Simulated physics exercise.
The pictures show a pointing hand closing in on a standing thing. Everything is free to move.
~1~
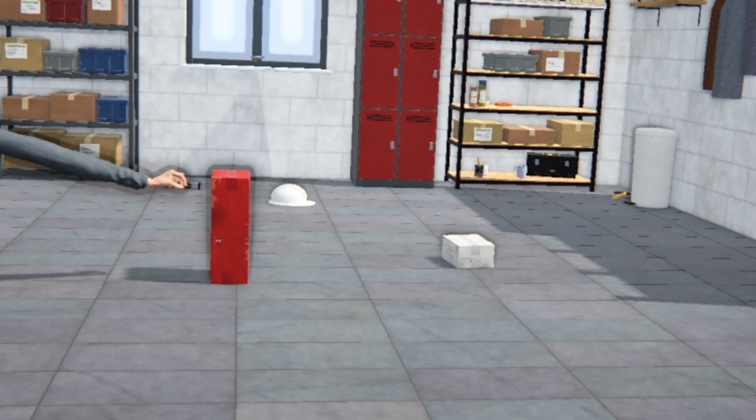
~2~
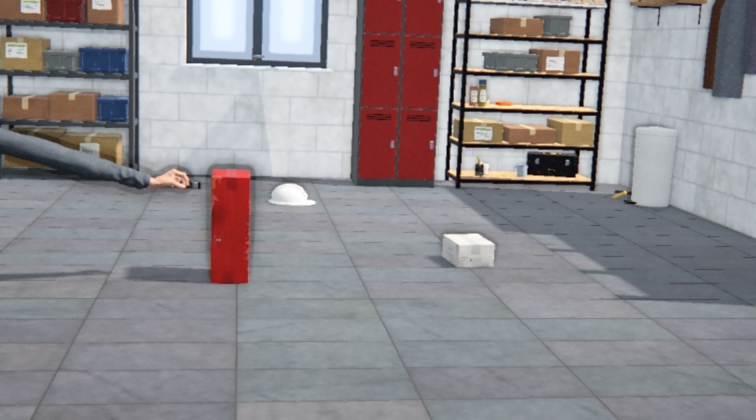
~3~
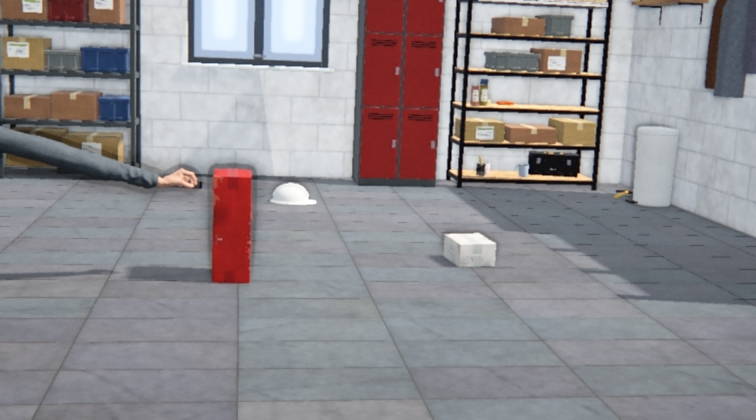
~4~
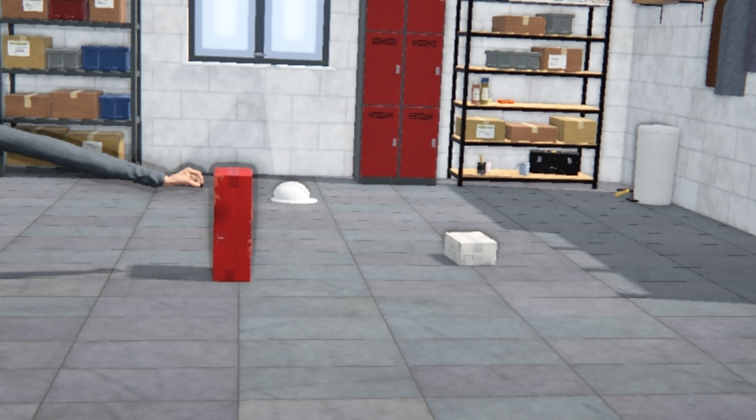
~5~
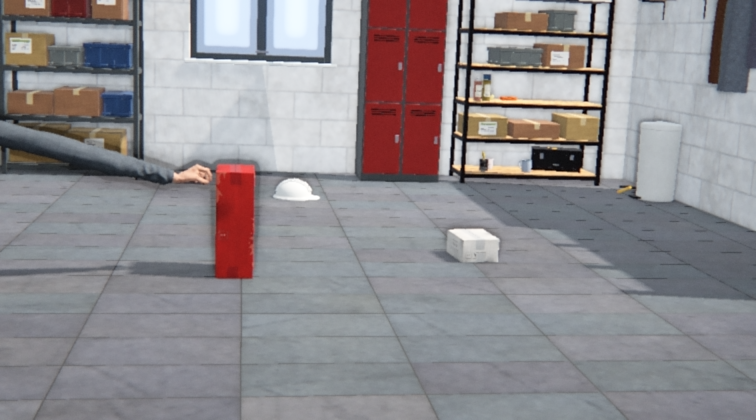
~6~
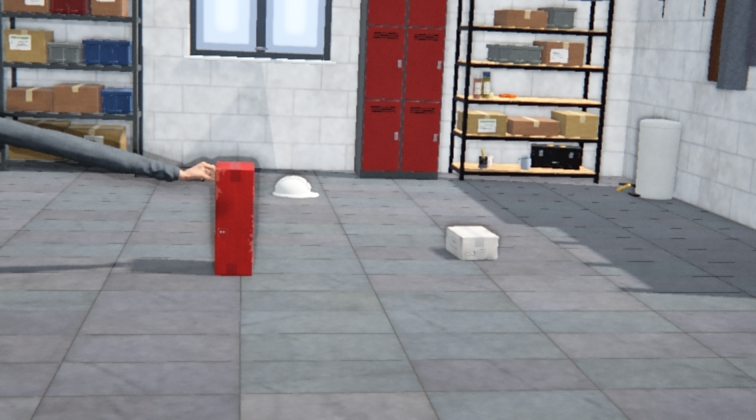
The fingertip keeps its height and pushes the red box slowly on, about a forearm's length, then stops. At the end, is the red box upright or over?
The red box falls over.
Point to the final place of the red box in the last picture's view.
Near (310, 252).
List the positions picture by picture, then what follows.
In the first frame, red box (230, 226).
In the second frame, red box (231, 226).
In the third frame, red box (232, 225).
In the fourth frame, red box (233, 224).
In the fifth frame, red box (235, 221).
In the sixth frame, red box (234, 218).
Then, 0.40 s past the last view, red box rocked 12° from its first pose near (246, 215).
Then, 1.00 s past the last view, red box rocked 36° from its first pose near (269, 218).
Then, 1.20 s past the last view, red box rocked 68° from its first pose near (295, 234).
Then, 1.30 s past the last view, red box on its side near (308, 252).
Finally, down or leaning hard on the floor, red box. Final places as the last picture's camera would see them, red box near (310, 252).
